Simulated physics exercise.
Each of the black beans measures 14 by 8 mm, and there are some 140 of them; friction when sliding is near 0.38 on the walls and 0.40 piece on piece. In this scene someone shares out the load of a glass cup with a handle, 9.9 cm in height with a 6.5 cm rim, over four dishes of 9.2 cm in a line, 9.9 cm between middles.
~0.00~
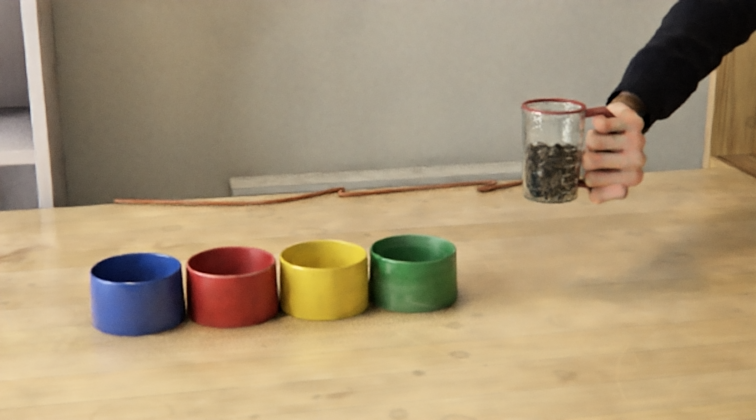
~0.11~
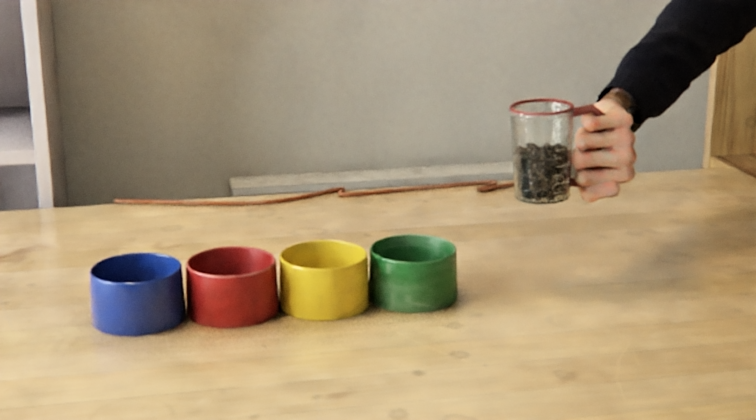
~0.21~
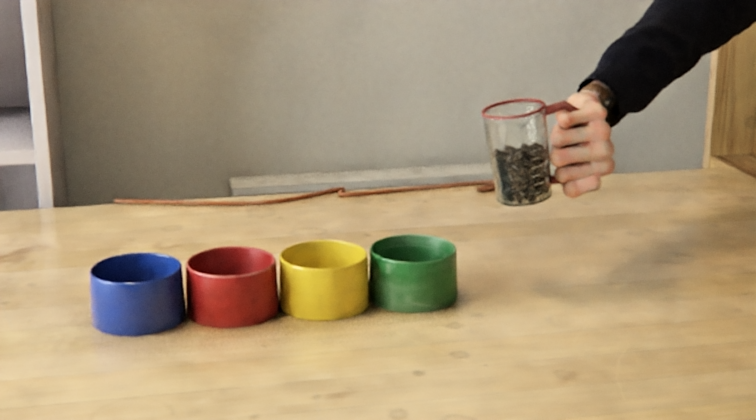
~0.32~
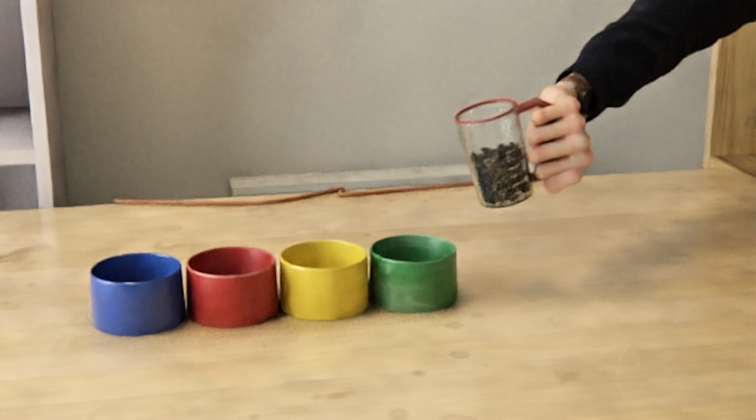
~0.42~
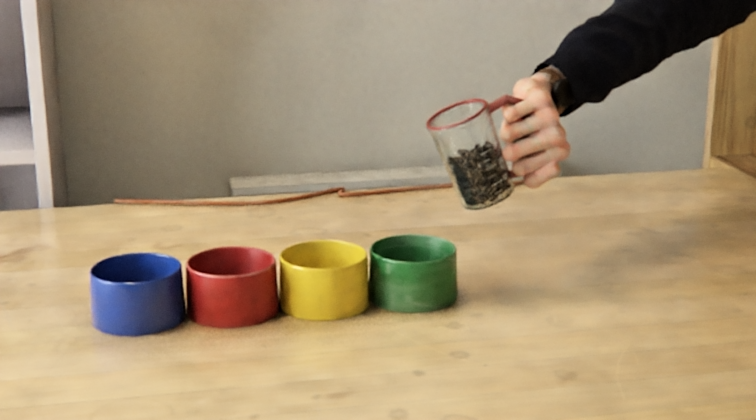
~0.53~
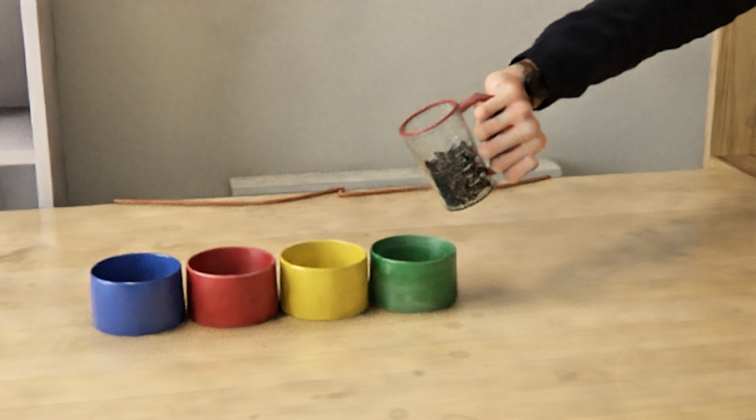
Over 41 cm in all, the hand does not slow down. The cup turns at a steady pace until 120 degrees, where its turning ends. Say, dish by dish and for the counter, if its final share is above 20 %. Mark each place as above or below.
Marks: Red dish below, blue dish above, green dish below, yellow dish below, counter below.
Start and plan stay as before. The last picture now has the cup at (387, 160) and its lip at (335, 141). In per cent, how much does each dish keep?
Dish by dish: Red 0 percent, blue 100 percent, green 0 percent, yellow 0 percent.
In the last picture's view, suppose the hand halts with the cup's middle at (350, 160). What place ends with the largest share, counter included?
Most of it ends up at yellow.
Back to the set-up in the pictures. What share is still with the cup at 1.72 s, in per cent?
About 100 %.
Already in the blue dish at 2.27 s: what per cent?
Some 90 per cent.
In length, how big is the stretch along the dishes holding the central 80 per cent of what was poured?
I'd estimate close to 5 cm.
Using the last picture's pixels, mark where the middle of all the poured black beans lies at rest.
About (127, 303).
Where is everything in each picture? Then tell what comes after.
In the first picture, cup at (552, 151), tilt 0 degrees, lip at (525, 108), moved 0.0 cm; middle of the pieces at (548, 165); green dish at (413, 249); yellow dish at (323, 255); red dish at (231, 261); blue dish at (136, 268).
In the second picture, cup at (542, 152), tilt 3 degrees, lip at (512, 110), moved 1.2 cm; middle of the pieces at (539, 165).
In the third picture, cup at (519, 153), tilt 9 degrees, lip at (484, 115), moved 3.7 cm; middle of the pieces at (518, 167).
In the fourth picture, cup at (496, 154), tilt 15 degrees, lip at (457, 121), moved 6.3 cm; middle of the pieces at (497, 168).
In the fifth picture, cup at (473, 156), tilt 22 degrees, lip at (429, 127), moved 8.9 cm; middle of the pieces at (475, 168).
In the sixth picture, cup at (449, 157), tilt 28 degrees, lip at (401, 134), moved 11.6 cm; middle of the pieces at (453, 169); green dish at (413, 249); yellow dish at (323, 255); red dish at (231, 261); blue dish at (136, 268). The cup turns about 60 degrees a second and travels 25 cm a second.
After 1.25 s, tilt 71 degrees; cup holds 100 %.
After 1.72 s, tilt 100 degrees; cup holds 100 %.
After 2.27 s, tilt 120 degrees; cup holds 5 %, blue 90 %.
By 3.1 s all is still; red 0 %, blue 95 %, green 0 %, yellow 0 %, counter 5 %.
